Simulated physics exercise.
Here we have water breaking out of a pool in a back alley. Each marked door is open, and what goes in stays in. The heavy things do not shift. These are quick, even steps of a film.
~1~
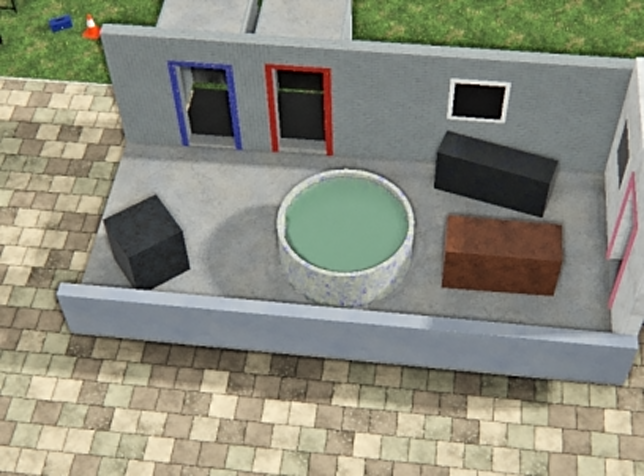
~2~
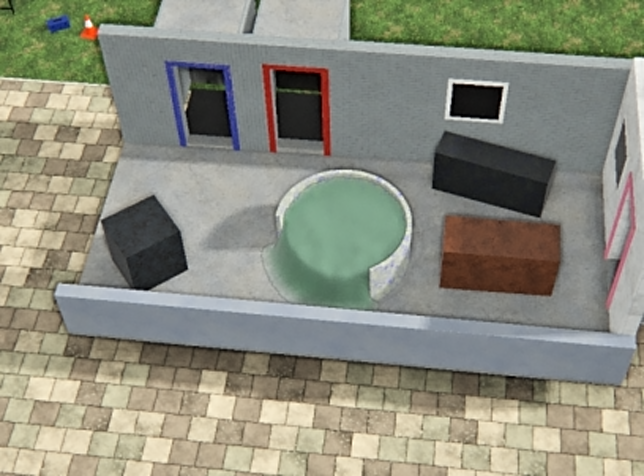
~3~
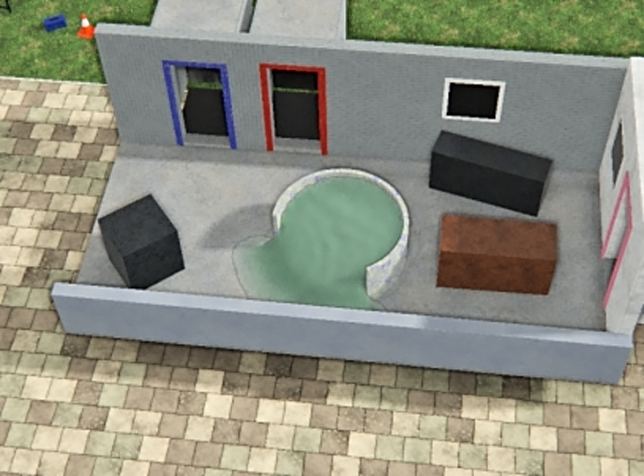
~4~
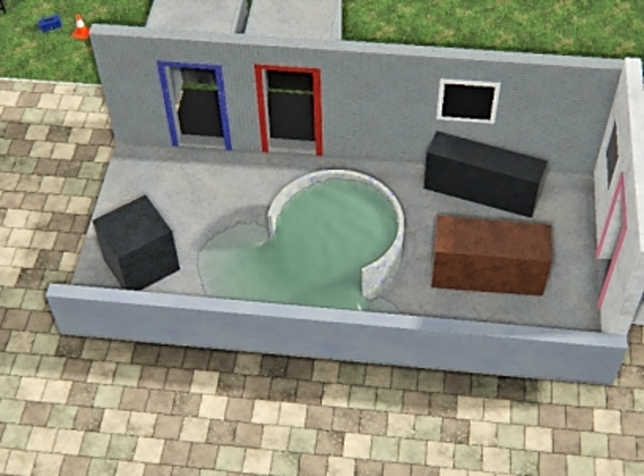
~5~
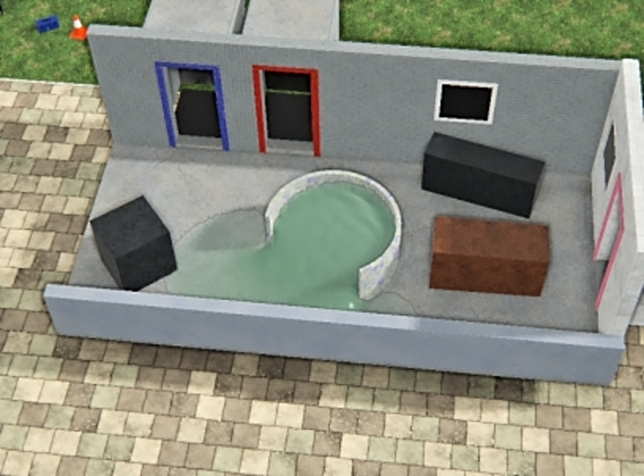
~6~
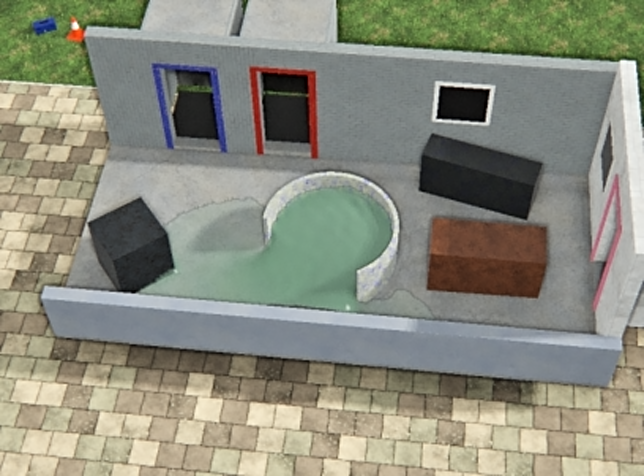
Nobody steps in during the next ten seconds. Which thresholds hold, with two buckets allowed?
The blue door lets in a lot; the pink door lets in a lot; the red door admits no more than that.
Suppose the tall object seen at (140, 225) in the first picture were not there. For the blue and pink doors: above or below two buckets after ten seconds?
In short: Blue door lets less in; pink door lets more in.
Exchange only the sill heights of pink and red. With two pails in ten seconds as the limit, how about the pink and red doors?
Pink door stays under, red door is under.
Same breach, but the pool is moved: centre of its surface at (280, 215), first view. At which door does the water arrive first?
That is the blue-painted one.
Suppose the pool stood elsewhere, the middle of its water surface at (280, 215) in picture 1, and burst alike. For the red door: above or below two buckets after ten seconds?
Then: The red door holds.
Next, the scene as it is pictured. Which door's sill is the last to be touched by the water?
I say the red one.
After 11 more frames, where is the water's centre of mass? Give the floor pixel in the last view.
I would point to (276, 286).
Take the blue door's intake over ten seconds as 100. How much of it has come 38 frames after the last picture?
About 85 per cent.
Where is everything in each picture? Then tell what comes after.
The first picture shows the pool at (345, 224) is whole and still.
In the second picture, the front is at (273, 246), out from the gap at (306, 284).
In the third picture, the front is at (242, 246), out from the gap at (303, 285).
In the fourth picture, the front is at a hidden place, out from the gap at (298, 288).
In the fifth picture, the front is at a hidden place, out from the gap at (295, 290).
In the sixth picture, water pours out at (293, 291) and has run to a hidden place.
A moment on, water covers 40 % of the floor; the blue door not reached, the pink door not reached, the red door not reached.
Next, water covers 50 % of the floor; the blue door not reached, the pink door under two buckets in, the red door not reached.
Then, water covers 70 % of the floor; the blue door over two buckets in, the pink door over two buckets in, the red door wet at the sill, nothing in.
Later, water covers 85 % of the floor; the blue door far over two buckets in, the pink door over two buckets in, the red door wet at the sill, nothing in.
In the end, water covers 90 % of the floor; the blue door far over two buckets in, the pink door over two buckets in, the red door wet at the sill, nothing in.
